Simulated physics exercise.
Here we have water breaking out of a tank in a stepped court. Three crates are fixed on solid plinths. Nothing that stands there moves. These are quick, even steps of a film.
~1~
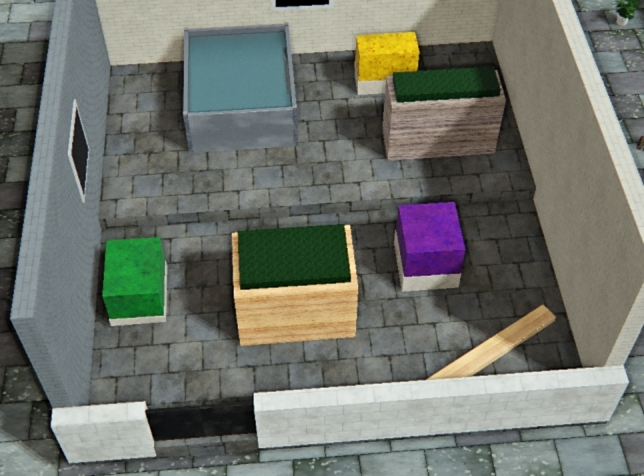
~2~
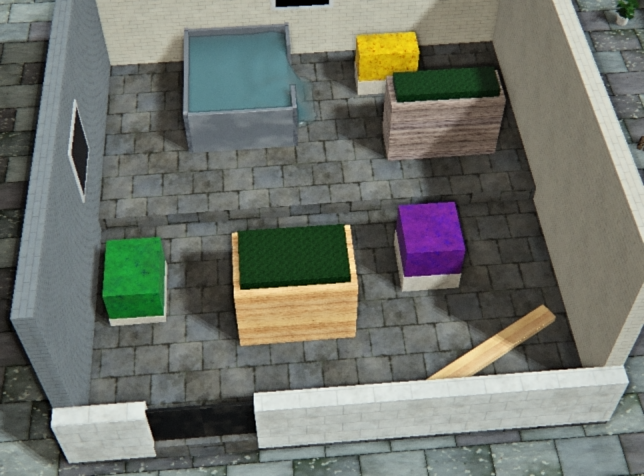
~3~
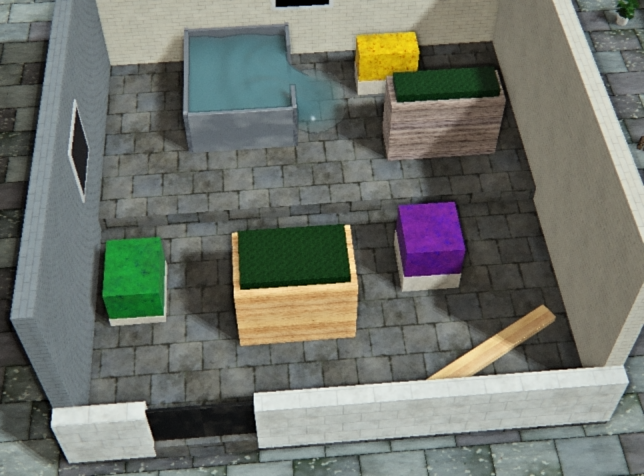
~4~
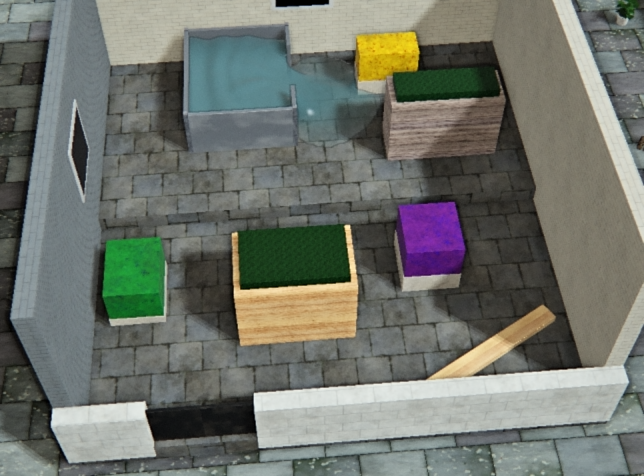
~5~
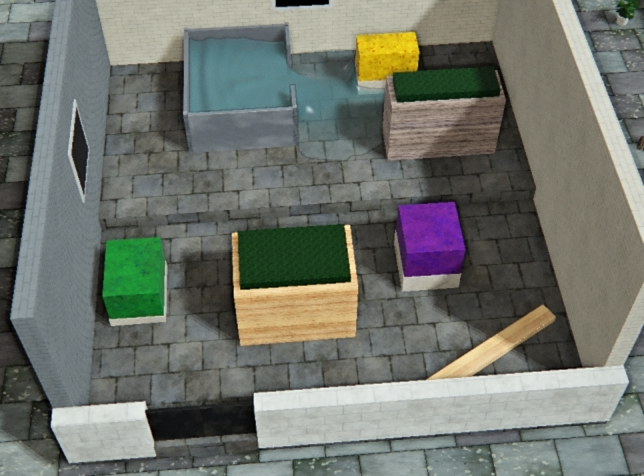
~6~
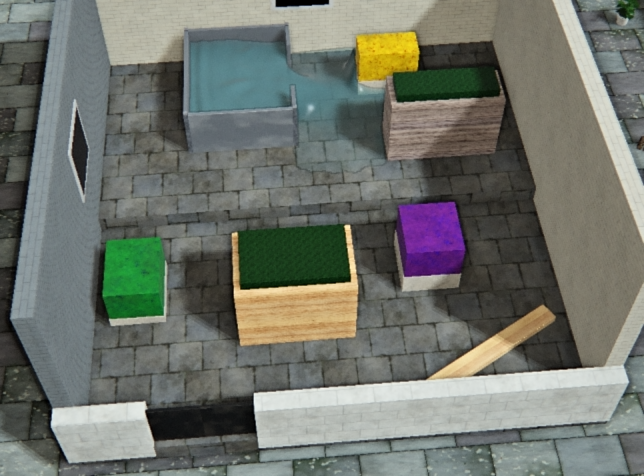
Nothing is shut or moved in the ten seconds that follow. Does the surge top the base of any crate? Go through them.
In the end: The yellow crate is wetted; the purple crate escapes dry; the green crate escapes dry.
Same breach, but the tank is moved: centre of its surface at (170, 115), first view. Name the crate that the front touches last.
I say the crate marked green.
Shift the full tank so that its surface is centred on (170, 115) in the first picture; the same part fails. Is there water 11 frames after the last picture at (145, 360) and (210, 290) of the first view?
One after the other: Free of water, not flooded.
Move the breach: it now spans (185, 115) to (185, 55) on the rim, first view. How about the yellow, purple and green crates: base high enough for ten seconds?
My reading: The yellow one stays dry, the purple one remains dry, the green one is soaked.
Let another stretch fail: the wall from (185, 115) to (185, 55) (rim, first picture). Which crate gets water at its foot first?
That is the green crate.
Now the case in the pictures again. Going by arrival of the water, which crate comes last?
The green crate.
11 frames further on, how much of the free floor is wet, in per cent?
Near 30 in a hundred.
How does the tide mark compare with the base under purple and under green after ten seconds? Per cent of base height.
About 30 and 80 per cent.
A moment on, water covers 20 % of the floor; the yellow crate water round its plinth, the purple crate water round its plinth, the green crate not reached.
Next, water covers 30 % of the floor; the yellow crate water round its plinth, the purple crate water round its plinth, the green crate not reached.
Then, water covers 45 % of the floor; the yellow crate water round its plinth, the purple crate water round its plinth, the green crate not reached.
Later, water covers 70 % of the floor; the yellow crate water round its plinth, the purple crate water round its plinth, the green crate water round its plinth.
In the end, water covers 90 % of the floor; the yellow crate was topped, the purple crate stayed above the water, the green crate stayed above the water.
